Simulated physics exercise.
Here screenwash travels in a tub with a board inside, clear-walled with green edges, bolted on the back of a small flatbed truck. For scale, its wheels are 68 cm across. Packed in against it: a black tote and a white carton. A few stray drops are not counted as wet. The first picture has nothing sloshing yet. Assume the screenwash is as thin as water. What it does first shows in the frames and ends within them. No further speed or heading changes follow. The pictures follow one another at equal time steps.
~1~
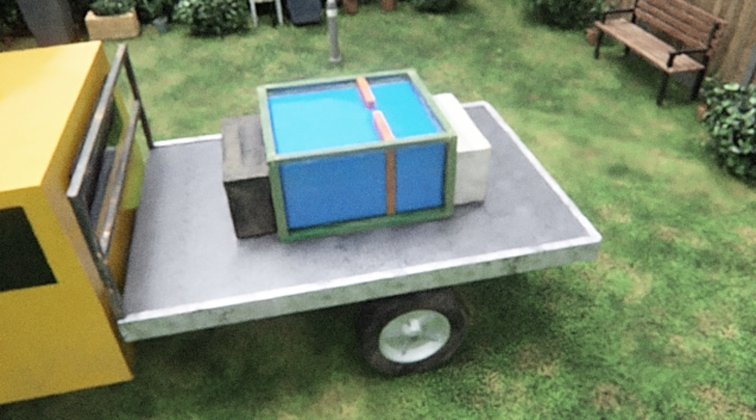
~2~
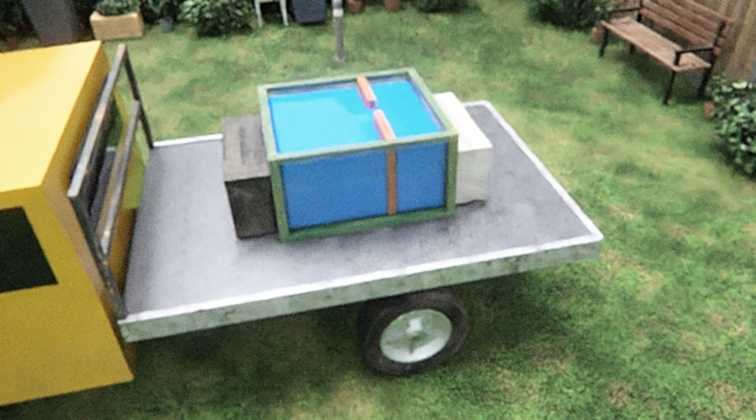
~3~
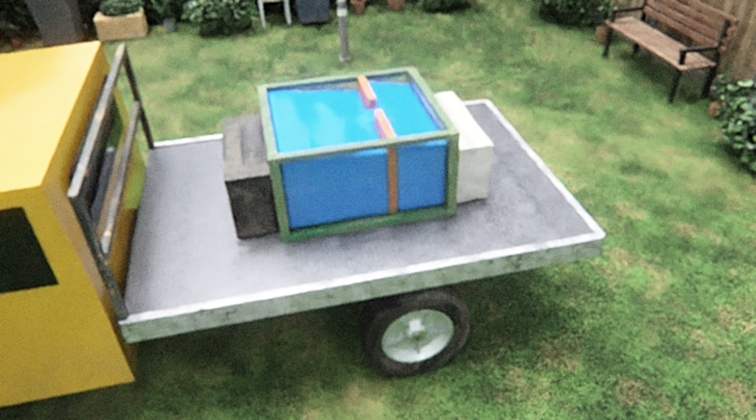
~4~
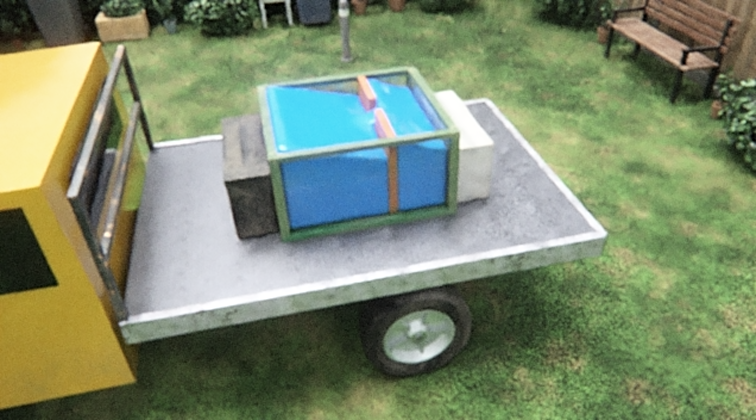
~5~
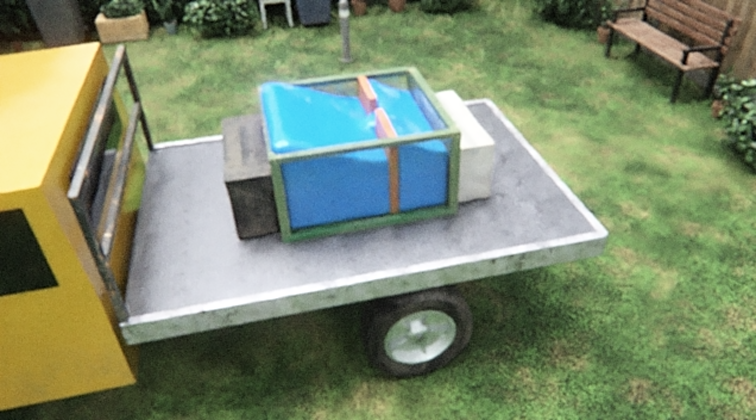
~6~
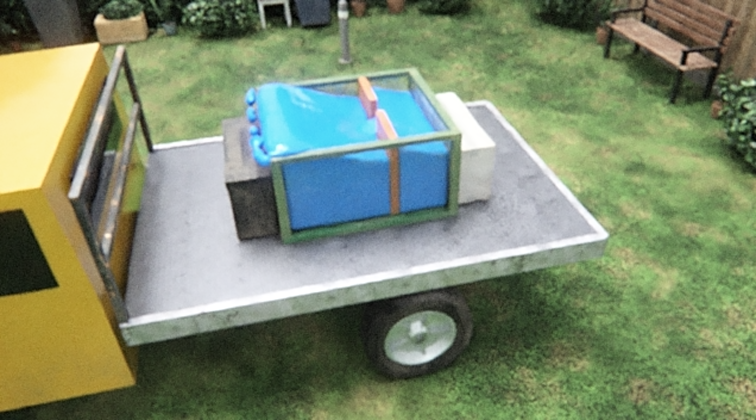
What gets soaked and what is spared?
As for the black tote, it gets hit, and the white carton goes untouched.
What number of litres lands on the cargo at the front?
About 4 litres.
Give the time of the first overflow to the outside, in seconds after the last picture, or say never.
Liquid gets out at roughly 0.2 s.
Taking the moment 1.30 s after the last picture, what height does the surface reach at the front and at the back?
The front reads 38 cm and the back reads 42 cm.
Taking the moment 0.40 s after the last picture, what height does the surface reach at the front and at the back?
The front stands at 42 cm and the back at 38 cm.
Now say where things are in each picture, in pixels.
In the first picture, the surface is at (279, 101) by the front wall; at (400, 86) by the back wall; it lies level with the rim line; board top at (390, 140) and (371, 101); the front is on the left, levels are read along the far wall; the black tote stands at the front; the white carton stands at the back; a wheel hub at (416, 342).
In the second picture, the surface is at (279, 100) by the front wall; at (400, 86) by the back wall; it lies level with the rim line.
In the third picture, the surface is at (279, 96) by the front wall; at (401, 86) by the back wall; it climbs 2° towards the front.
In the fourth picture, the surface is at (278, 88) by the front wall; at (401, 88) by the back wall; it climbs 8° towards the front.
In the fifth picture, the surface is at (278, 85) by the front wall; at (401, 91) by the back wall; it climbs 11° towards the front.
In the sixth picture, the surface is at (278, 88) by the front wall; at (402, 96) by the back wall; it climbs 11° towards the front; a wheel hub at (422, 344).
Then, 0.40 s later than the final frame, the surface is 41 cm up at the front and 38 cm at the back; 1 per cent is out, over the front.
Then, 0.80 s later than the final frame, the surface is 47 cm up at the front and 51 cm at the back; 1 per cent is out, over the front.
Then, 1.30 s later than the final frame, the surface is 37 cm up at the front and 42 cm at the back; 2 per cent is out, over the front.
Then, 2.98 s later than the final frame, 2 per cent is out, over the front; the black tote has caught 4 litres and the white carton nothing.
